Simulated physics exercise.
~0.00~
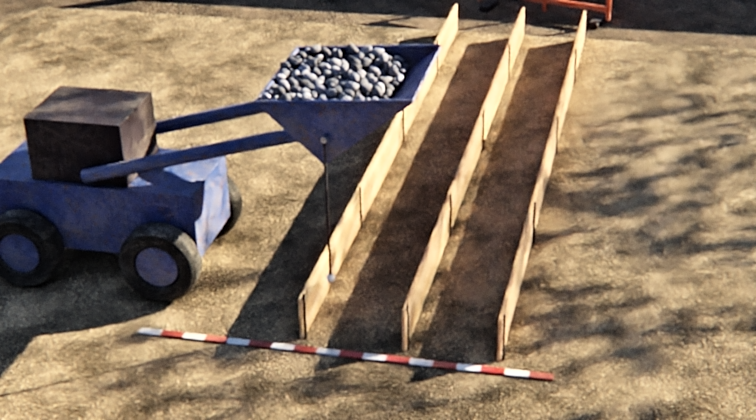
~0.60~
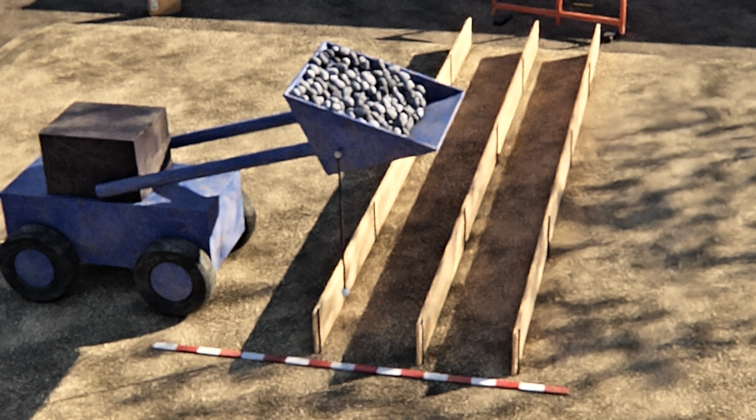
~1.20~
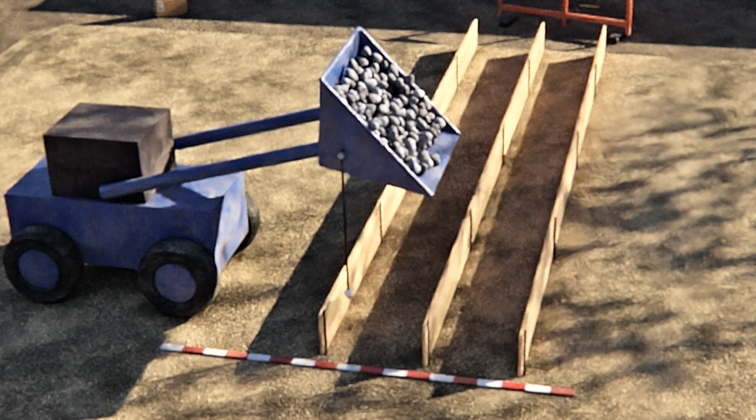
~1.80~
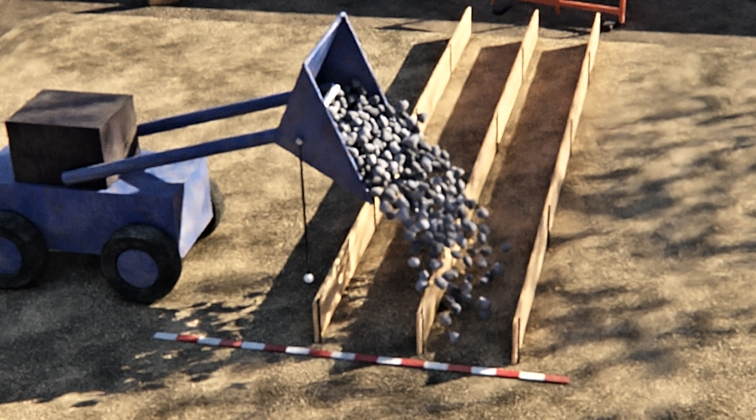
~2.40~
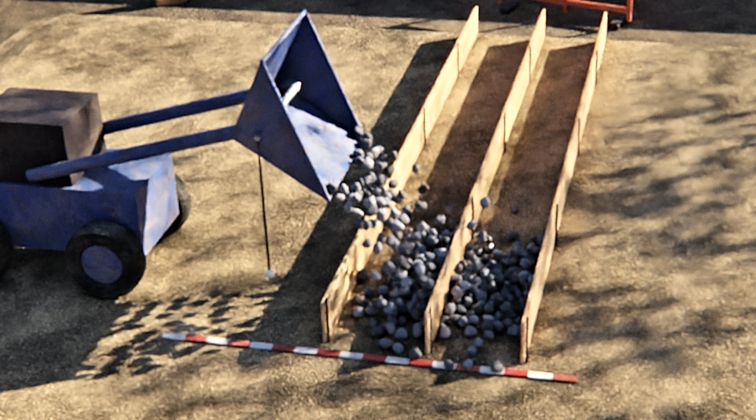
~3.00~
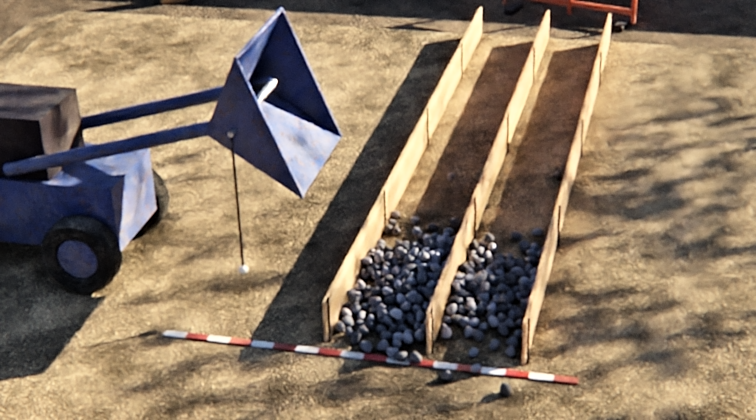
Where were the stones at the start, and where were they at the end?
At the start the stones were heaped in the loader's raised blue bucket. At the end they lay on the ground, mostly between the wooden planks at the end near the red and white rod.
A blue loader tipped its raised bucket and poured a heap of grey stones down between wooden planks on the ground, backing away to the left as they fell, until the bucket hung empty and the stones lay piled in both bays.
